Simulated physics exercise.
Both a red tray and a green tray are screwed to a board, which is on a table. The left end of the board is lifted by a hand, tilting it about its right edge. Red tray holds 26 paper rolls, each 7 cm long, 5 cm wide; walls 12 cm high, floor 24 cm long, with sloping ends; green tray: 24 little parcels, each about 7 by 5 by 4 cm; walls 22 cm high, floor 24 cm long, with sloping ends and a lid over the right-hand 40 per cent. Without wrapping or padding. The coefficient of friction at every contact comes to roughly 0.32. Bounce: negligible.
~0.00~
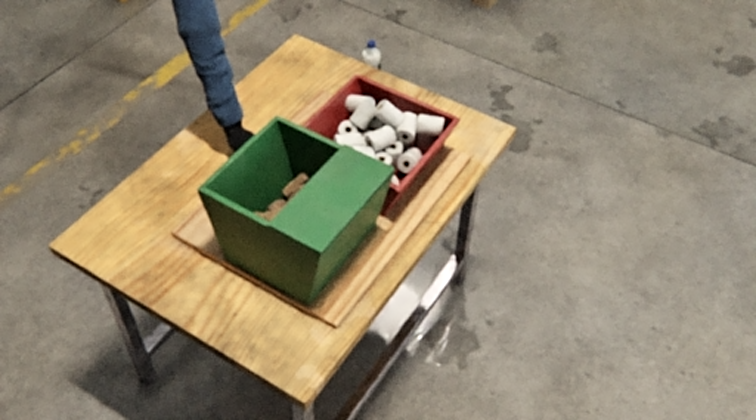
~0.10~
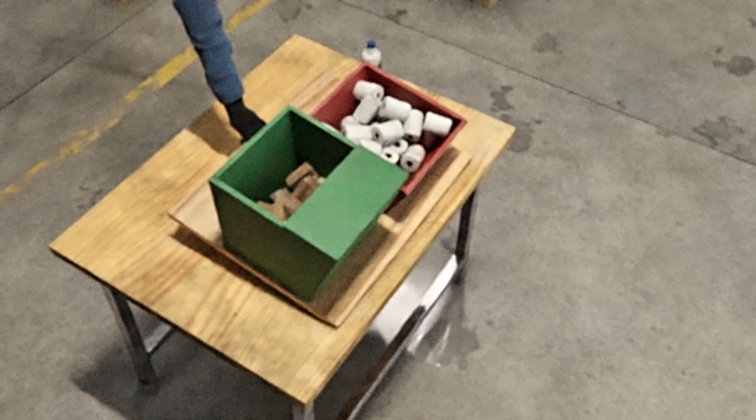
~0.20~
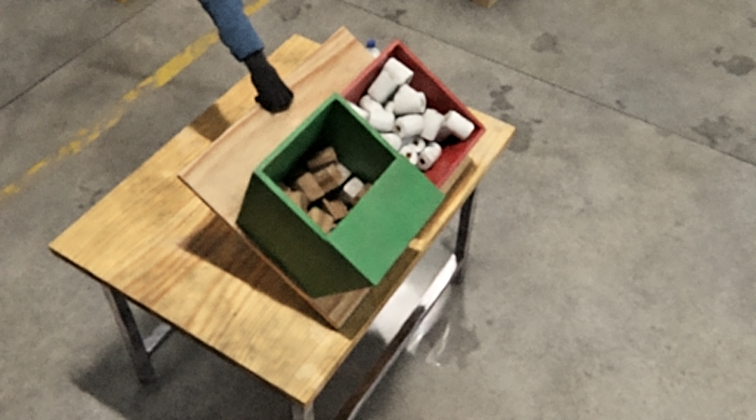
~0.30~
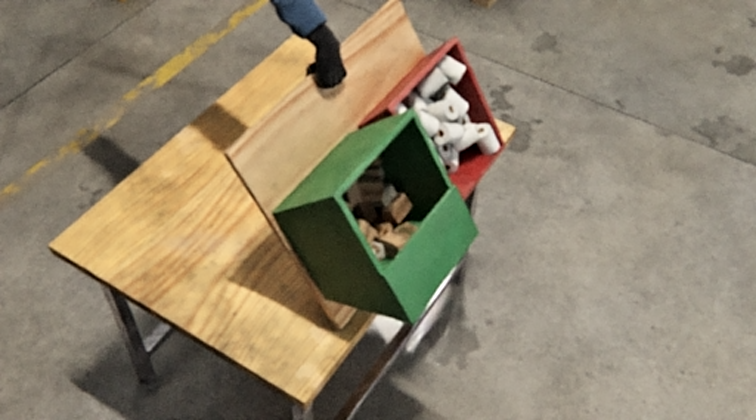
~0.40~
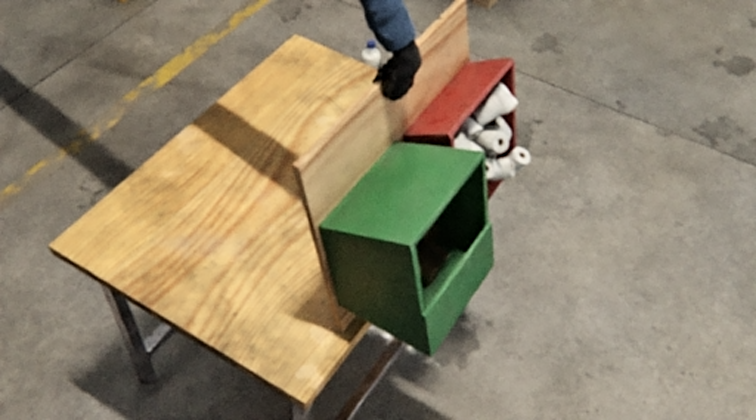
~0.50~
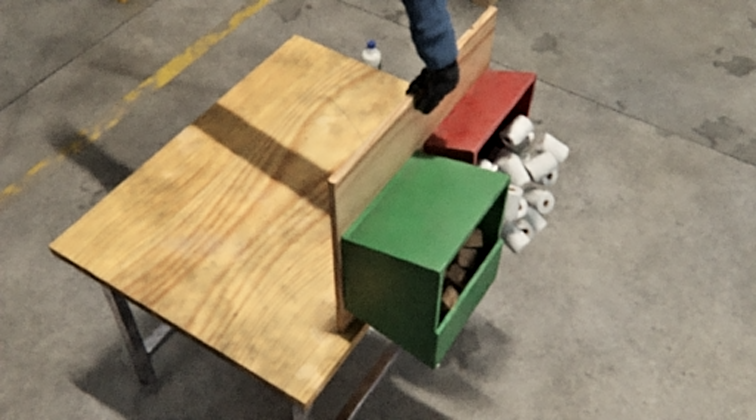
A board carrying an open red tray of white rolls and a partly lidded green tray of small brown blocks lies on a wooden table as a gloved hand reaches its left edge. The hand raises that edge until the board stands upright, and white rolls tumble out of the red tray.
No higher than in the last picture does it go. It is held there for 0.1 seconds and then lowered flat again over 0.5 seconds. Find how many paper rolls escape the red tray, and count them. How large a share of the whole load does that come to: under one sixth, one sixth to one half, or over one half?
I expect the loss to be bigger than half.
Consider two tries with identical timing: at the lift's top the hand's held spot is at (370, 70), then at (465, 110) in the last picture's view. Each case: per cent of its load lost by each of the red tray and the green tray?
First try, then second: The red tray sheds 70 then 100 per cent, and the green tray sheds 0 then 20 per cent.
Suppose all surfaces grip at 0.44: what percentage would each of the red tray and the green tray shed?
Then the red tray sheds 100 per cent, while the green tray sheds 10 per cent.
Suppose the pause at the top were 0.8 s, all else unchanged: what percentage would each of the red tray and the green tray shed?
That would cost red tray 100 per cent of its load and green tray 0 per cent.
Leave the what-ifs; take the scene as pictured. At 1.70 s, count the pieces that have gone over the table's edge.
It comes to near 30.
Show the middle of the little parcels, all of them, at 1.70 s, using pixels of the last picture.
Near (308, 226).
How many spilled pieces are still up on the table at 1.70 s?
Count of pieces: About 0.
After 0.69 s, tilt 81°; red tray 1 in, 25 out and green tray 23 in, 1 out.
After 0.93 s, tilt 24°; red tray 0 in, 26 out and green tray 22 in, 2 out.
After 1.27 s, tilt 0°; red tray 0 in, 26 out and green tray 22 in, 2 out.
When it is over (at 1.70 s), red tray 0 in, 26 out and green tray 22 in, 2 out. Asked share, 26 of 26, 100 per cent.
